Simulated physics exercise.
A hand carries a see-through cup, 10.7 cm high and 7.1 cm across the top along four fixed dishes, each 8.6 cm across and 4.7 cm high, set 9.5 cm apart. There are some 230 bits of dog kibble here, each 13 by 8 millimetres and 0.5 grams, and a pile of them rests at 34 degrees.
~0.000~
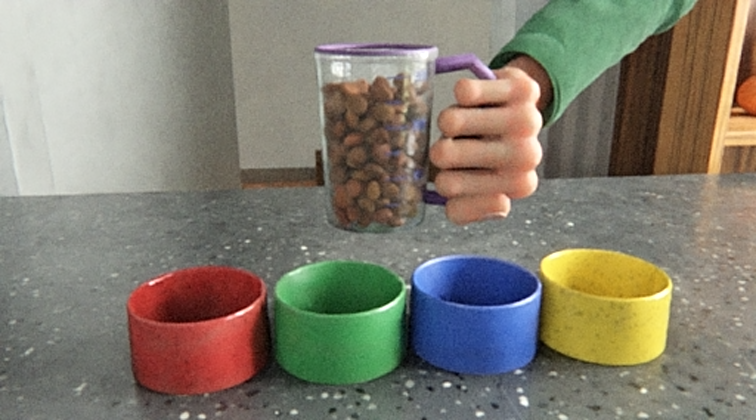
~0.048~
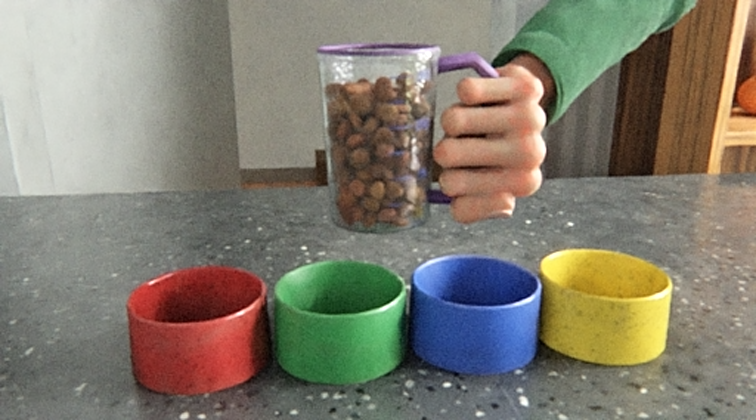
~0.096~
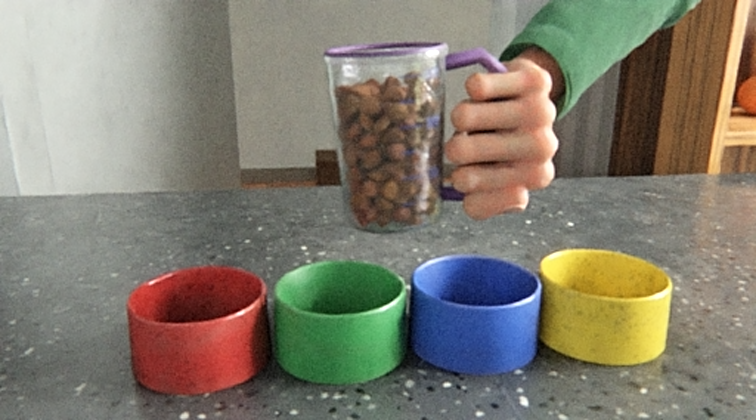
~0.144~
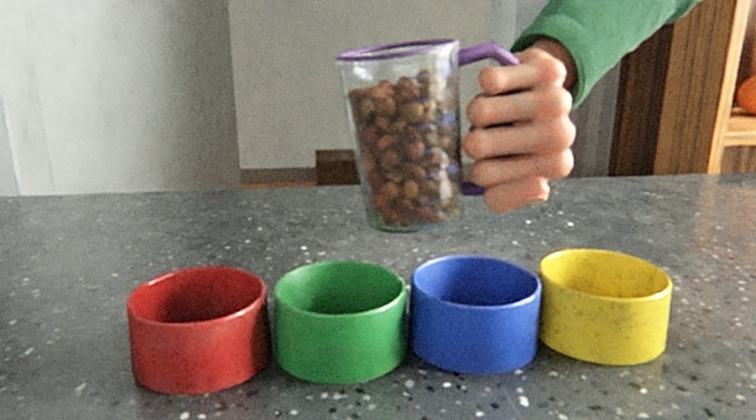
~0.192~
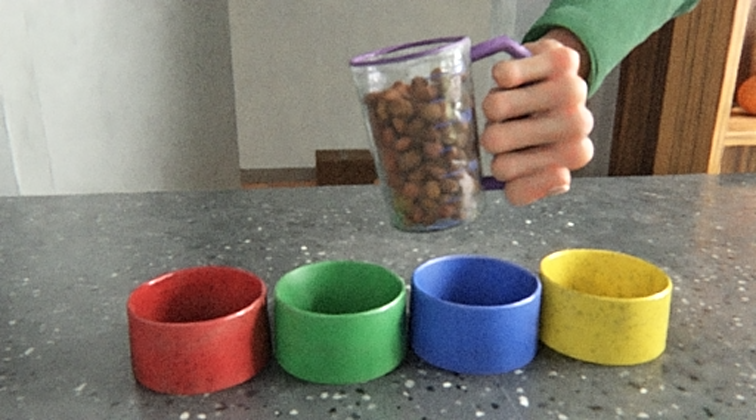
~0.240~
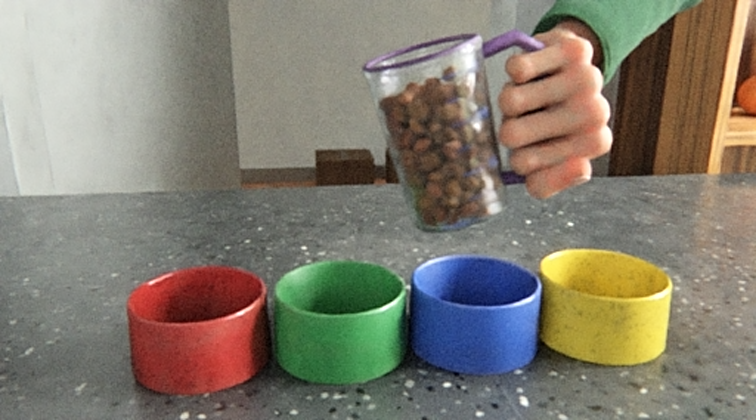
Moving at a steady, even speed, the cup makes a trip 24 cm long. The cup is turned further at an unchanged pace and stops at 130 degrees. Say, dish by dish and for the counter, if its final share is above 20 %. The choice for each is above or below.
Result: Red dish: Probably a fifth or fewer of the pieces land there; blue dish: Probably a fifth or fewer of the pieces land there; green dish: Probably a fifth or fewer of the pieces land there; yellow dish: Probably more than a fifth of the pieces land there; counter: Probably a fifth or fewer of the pieces land there.
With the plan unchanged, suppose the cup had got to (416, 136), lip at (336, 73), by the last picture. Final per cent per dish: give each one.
Kept per dish: Red = 0, blue = 10, green = 0, yellow = 80.
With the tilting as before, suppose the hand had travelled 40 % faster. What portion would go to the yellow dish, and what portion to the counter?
Result - yellow dish: 90; counter: 10.
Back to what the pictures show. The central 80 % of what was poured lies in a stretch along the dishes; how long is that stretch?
5 centimetres.
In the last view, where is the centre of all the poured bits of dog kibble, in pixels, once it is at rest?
My guess is close to (606, 294).
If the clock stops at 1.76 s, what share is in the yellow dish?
Some 90 in a hundred by then.
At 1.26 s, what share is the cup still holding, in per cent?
I'd put it at roughly 95 per cent.
After 0.85 s, tilt 69 degrees; cup holds 100 %.
After 1.26 s, tilt 105 degrees; cup holds 95 %, yellow 5 %.
After 1.76 s, tilt 130 degrees; cup holds 5 %, yellow 90 %.
By 2.5 s all is still; red 0 %, blue 0 %, green 0 %, yellow 90 %, counter 10 %.
